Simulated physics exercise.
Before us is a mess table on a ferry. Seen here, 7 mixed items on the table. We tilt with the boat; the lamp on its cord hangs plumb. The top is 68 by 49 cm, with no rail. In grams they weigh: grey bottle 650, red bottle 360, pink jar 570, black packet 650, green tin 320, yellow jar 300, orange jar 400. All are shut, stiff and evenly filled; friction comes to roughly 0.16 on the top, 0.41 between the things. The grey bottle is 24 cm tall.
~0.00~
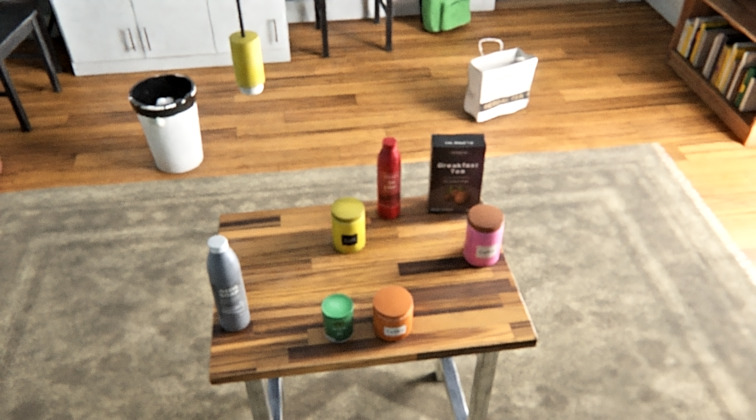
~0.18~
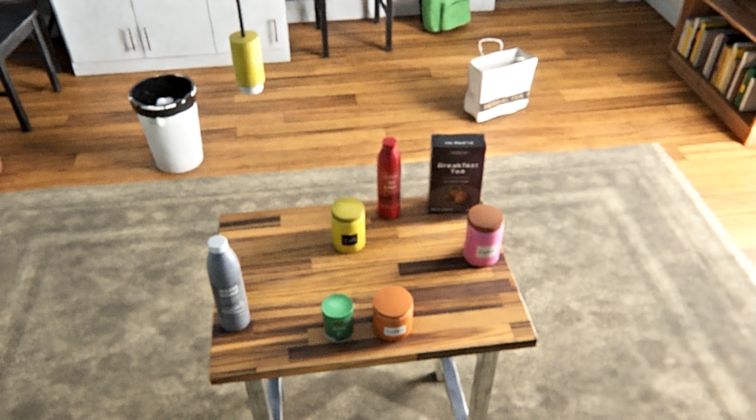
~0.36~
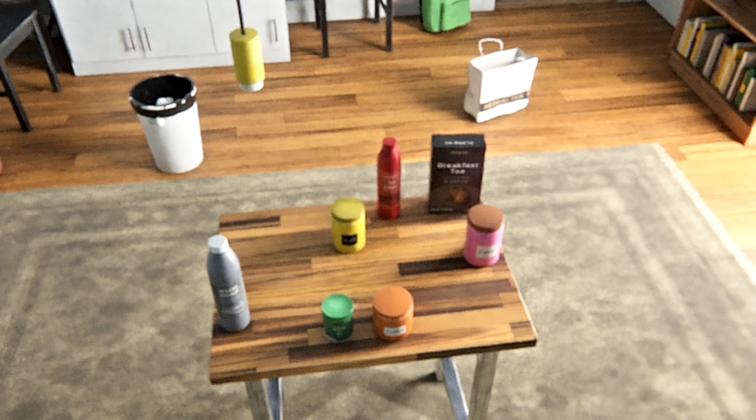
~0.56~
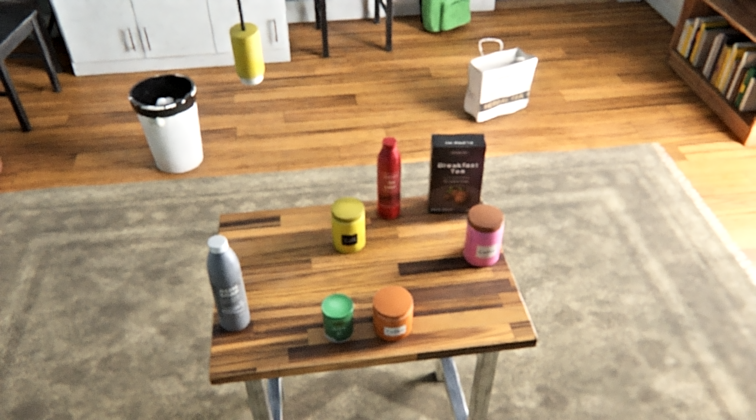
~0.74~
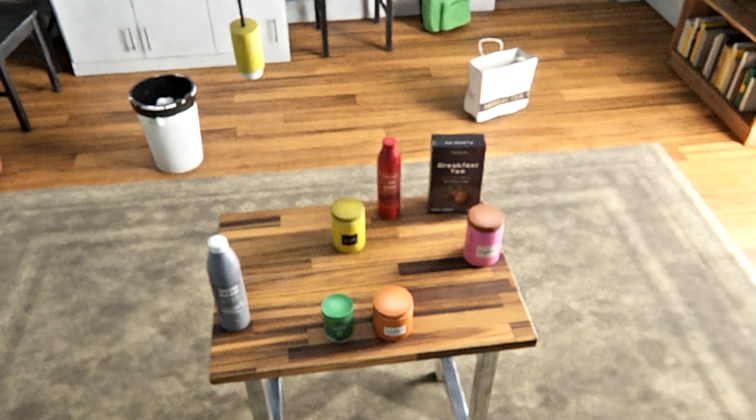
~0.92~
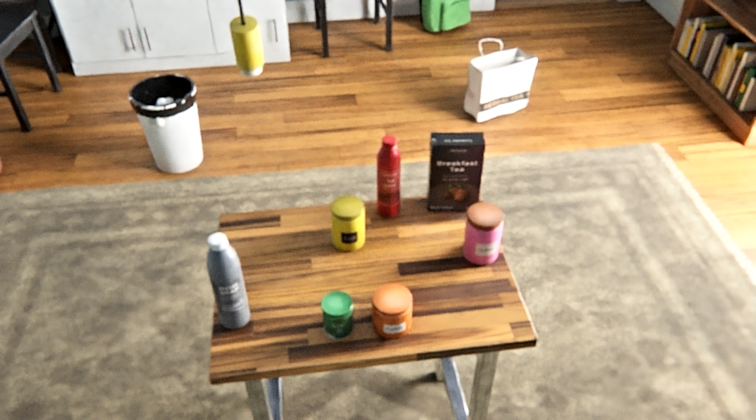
A wooden table holds seven colourful containers, all staying in place as a hanging lamp shifts slightly.
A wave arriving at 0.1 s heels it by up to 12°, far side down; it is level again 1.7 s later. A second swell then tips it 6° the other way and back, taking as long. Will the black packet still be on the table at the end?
The black packet goes over the edge.
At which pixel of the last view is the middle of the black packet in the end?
Near (482, 271).
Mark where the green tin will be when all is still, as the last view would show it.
At about (334, 287).
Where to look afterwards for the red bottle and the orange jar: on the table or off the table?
The red bottle finishes off the table; the orange jar is still on the table.
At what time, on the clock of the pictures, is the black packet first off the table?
At about 1.2 s.
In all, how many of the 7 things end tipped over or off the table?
2 of them.
After 1.22 s, heel 9°, far side down; black packet slid 5 cm near (451, 162); red bottle slid 5 cm; grey bottle slid 5 cm.
After 1.52 s, heel 3°, far side down; red bottle and black packet now off the table; grey bottle slid 9 cm; yellow jar slid 9 cm.
After 1.72 s, boat level; grey bottle slid 9 cm; yellow jar slid 9 cm; pink jar slid 9 cm.
At rest (4.0 s), off the table, red bottle and black packet; not toppled but over 5 cm from the start, grey bottle, pink jar, green tin, yellow jar and orange jar. In the last view, black packet near (482, 271).
